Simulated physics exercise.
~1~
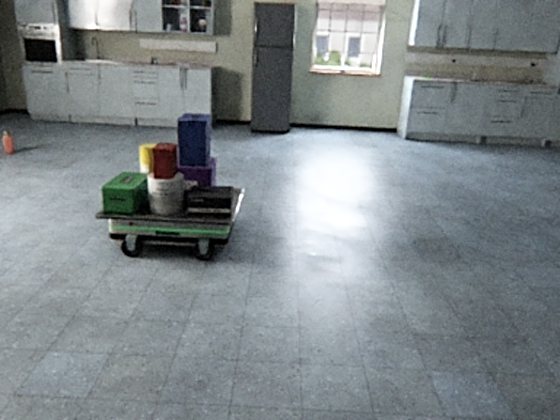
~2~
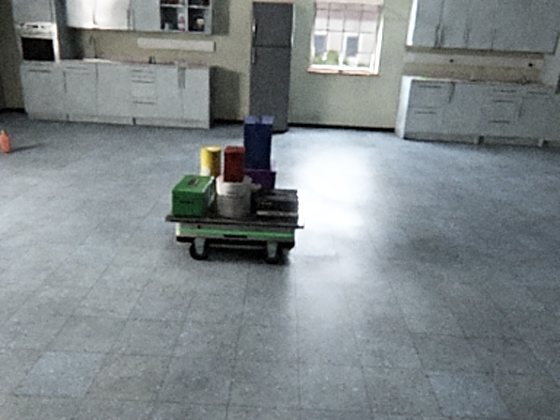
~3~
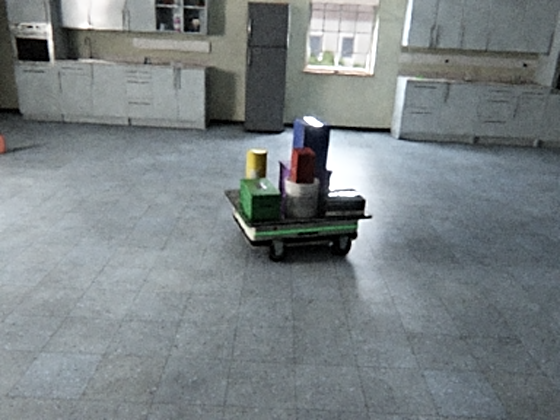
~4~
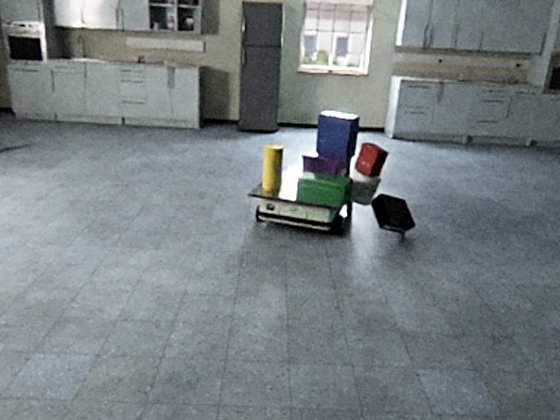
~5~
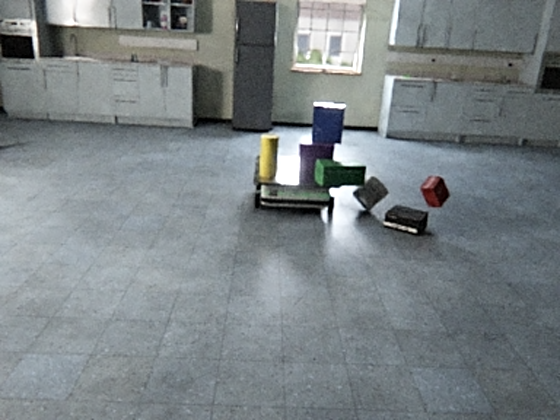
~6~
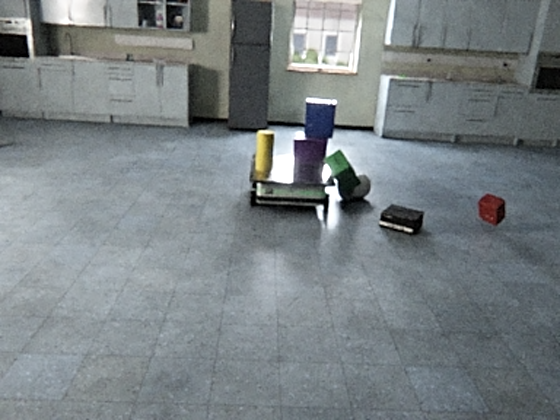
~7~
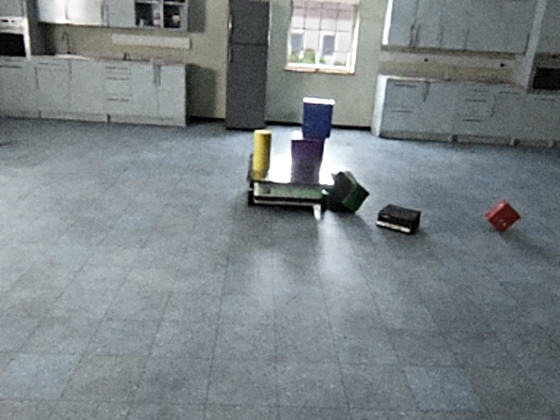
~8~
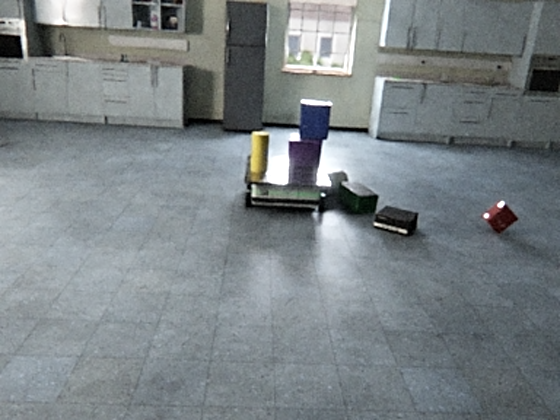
Flat cart rolling right and turning away, shedding black box, red box, white pail and green toolbox, yellow canister staying upright aboard.
